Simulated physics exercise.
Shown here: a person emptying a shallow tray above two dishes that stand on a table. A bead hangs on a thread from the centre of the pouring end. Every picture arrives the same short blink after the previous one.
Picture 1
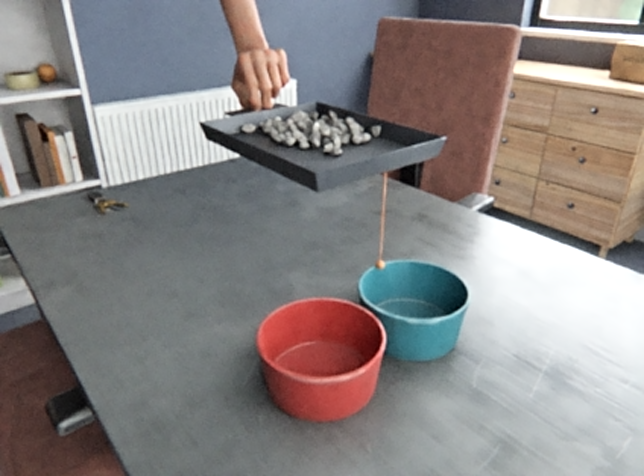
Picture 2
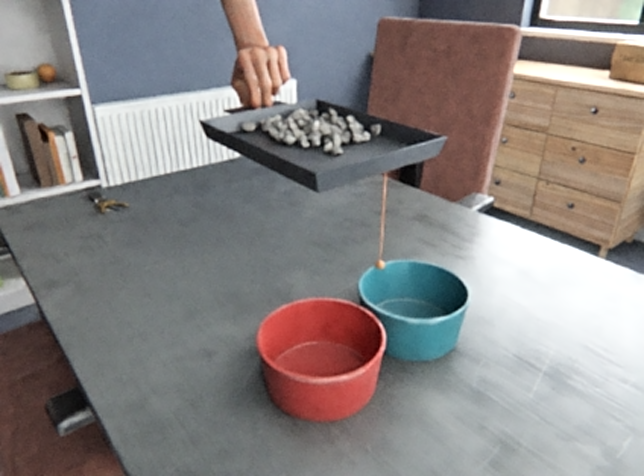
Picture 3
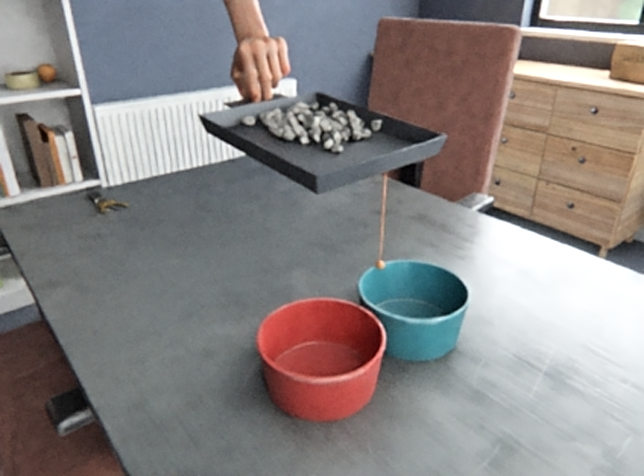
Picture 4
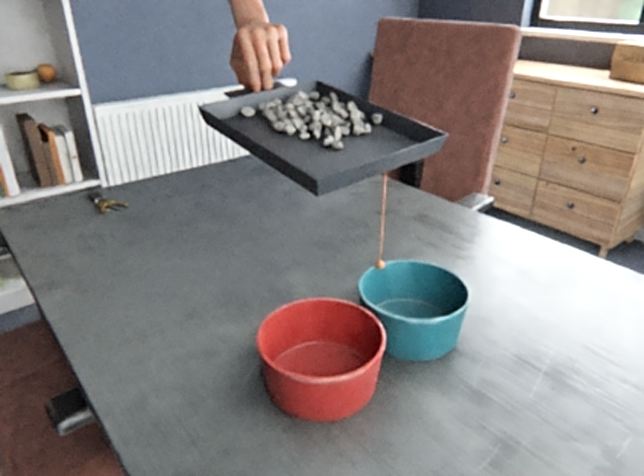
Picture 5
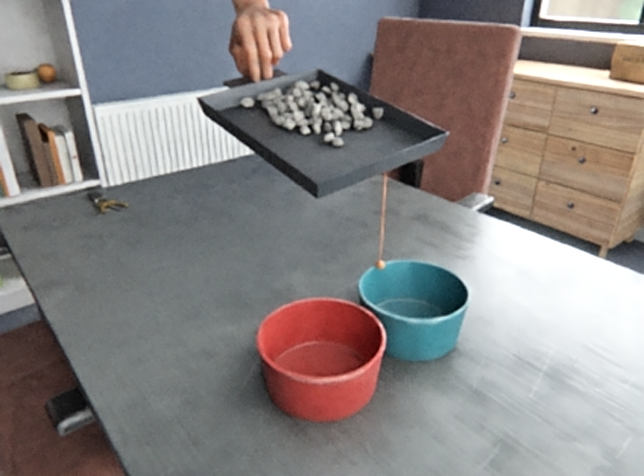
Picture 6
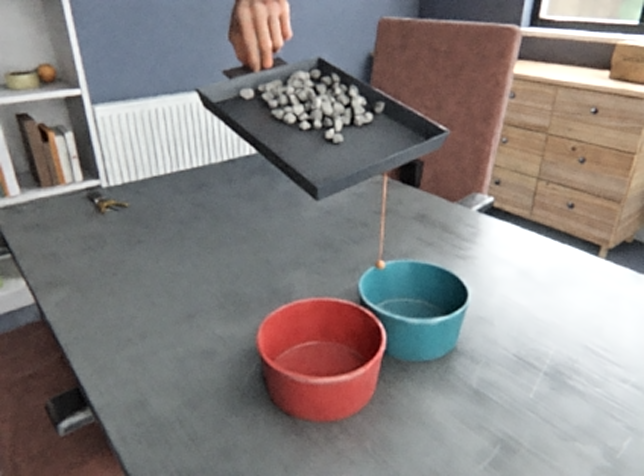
A hand reaches in from the top over a dark grey table, seen from slightly above in a room with a white radiator, a reddish-brown panel and wooden drawers. It holds a shallow black tray of grey gravel above a red dish on the left and a teal one on the right, an orange bead hanging between. The hand gradually raises the tray's back, its front left corner dipping slightly, while the camera stays still.
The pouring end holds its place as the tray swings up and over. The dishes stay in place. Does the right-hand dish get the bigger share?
No, more will pour into the dish on the left side.
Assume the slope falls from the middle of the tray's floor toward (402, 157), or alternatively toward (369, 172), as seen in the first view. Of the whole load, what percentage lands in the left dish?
You'd get 0 per cent the first time and 30 per cent the second time.
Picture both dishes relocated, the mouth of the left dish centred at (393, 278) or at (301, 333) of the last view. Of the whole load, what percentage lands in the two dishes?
20 per cent, then 80 per cent.
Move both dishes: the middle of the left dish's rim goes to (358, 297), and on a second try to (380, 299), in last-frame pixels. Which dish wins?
Place 1 - the dish at left; place 2 - the dish at left.
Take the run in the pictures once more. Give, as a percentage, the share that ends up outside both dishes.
Estimated share: About 20 %.
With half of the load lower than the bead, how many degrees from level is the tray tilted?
Close to 105 degrees, I reckon.
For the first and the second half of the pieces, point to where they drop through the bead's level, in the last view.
(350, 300) first, (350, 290) later.
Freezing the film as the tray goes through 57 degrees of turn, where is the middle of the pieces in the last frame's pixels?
Close to (342, 168).
Just after the last frame, tray tipped steeply; almost all on the tray; just a few in the air.
A moment on, tray tipped right over; roughly two thirds on the tray; roughly a quarter in the left dish; just a few in the right dish; just a few outside both; just a few in the air.
Further on, tray tipped past a quarter turn; roughly two thirds in the left dish; roughly a quarter in the right dish; roughly a quarter outside both.
When it is over, tray tipped past a quarter turn; roughly two thirds in the left dish; roughly a quarter in the right dish; roughly a quarter outside both.
